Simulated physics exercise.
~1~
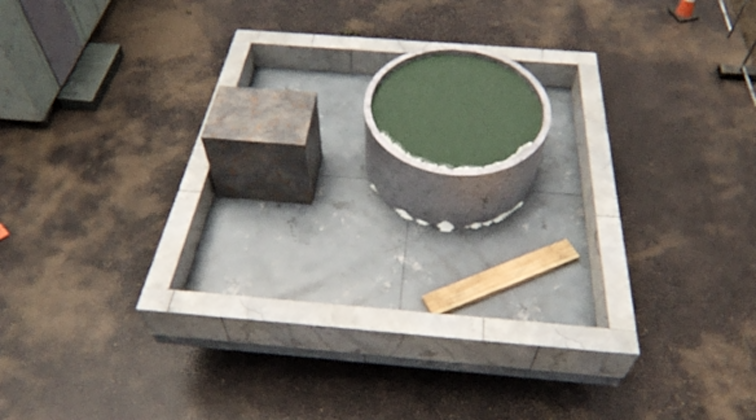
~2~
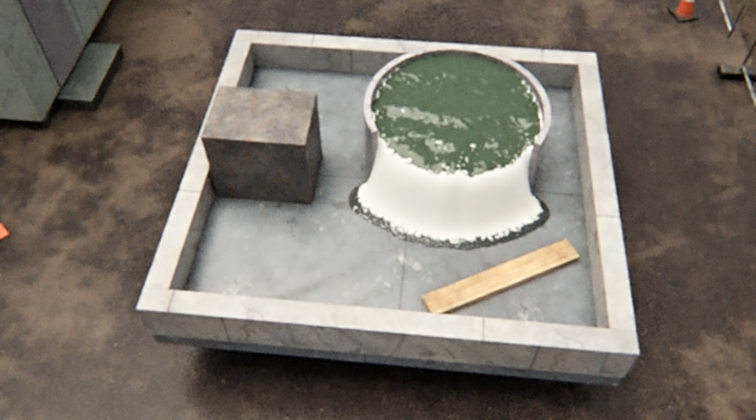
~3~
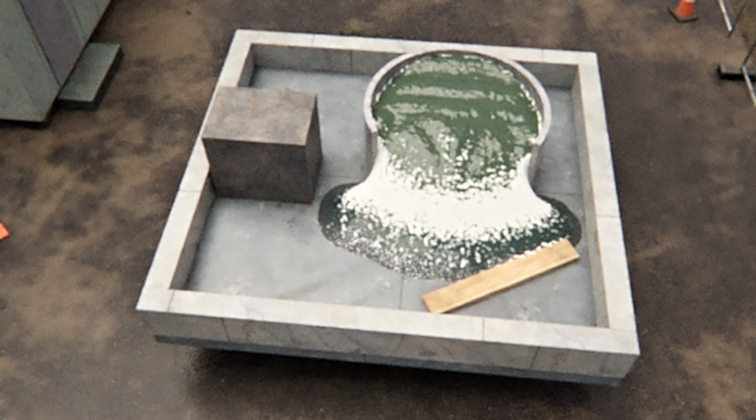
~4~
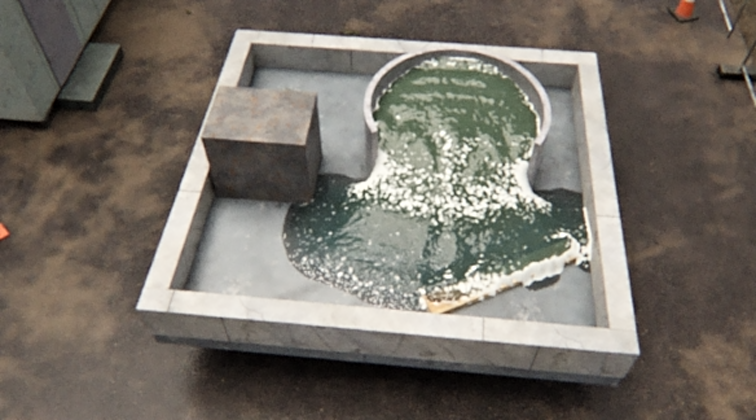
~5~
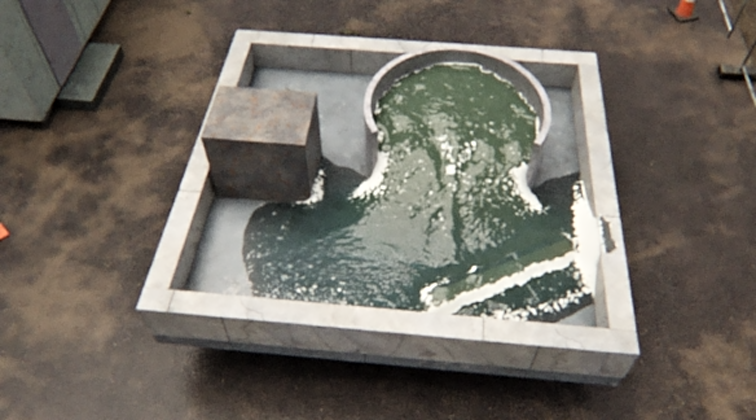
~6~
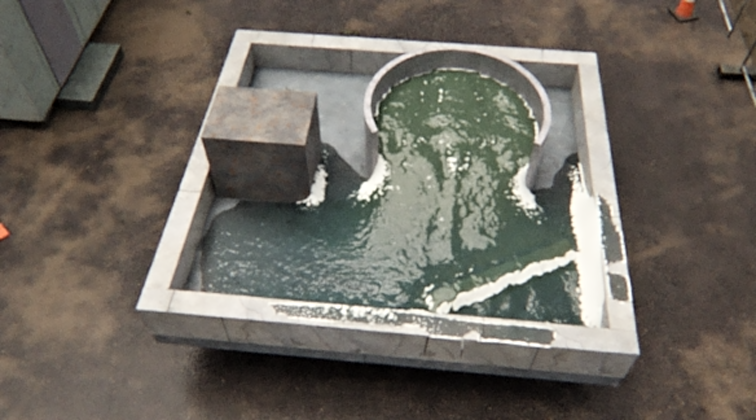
A walled square concrete pad on brown ground is seen from a fixed, high viewpoint. A dark grey block stands at left inside the pale wall, a round grey tank of green water at upper right, and a tan plank lies near the front. White-foaming water bursts from the tank's near side, fans across the floor, covers the plank, reaches the block and walls, and splashes onto the right and near rims.
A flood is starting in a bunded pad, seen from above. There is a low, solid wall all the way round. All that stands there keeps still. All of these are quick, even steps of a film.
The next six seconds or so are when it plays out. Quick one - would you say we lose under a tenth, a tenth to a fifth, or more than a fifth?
Below a tenth.
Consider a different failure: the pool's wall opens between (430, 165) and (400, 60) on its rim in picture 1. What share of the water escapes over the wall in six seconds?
Around 2 percent.
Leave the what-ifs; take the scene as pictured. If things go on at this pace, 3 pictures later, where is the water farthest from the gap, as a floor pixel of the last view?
I'd point to (179, 309).
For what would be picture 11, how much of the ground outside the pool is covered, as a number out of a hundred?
It comes to 65 per cent.
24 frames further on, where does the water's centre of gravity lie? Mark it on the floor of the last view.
Roughly (403, 207) in the last picture.
A moment on, water covers 50 % of the floor; the low wall has let 0 % over.
Next, water covers 55 % of the floor; the low wall has let 1 % over.
Then, water covers 60 % of the floor; the low wall has let 3 % over.
Later, water covers 75 % of the floor; the low wall has let 3 % over.
In the end, water covers 80 % of the floor; the low wall has let 3 % over.
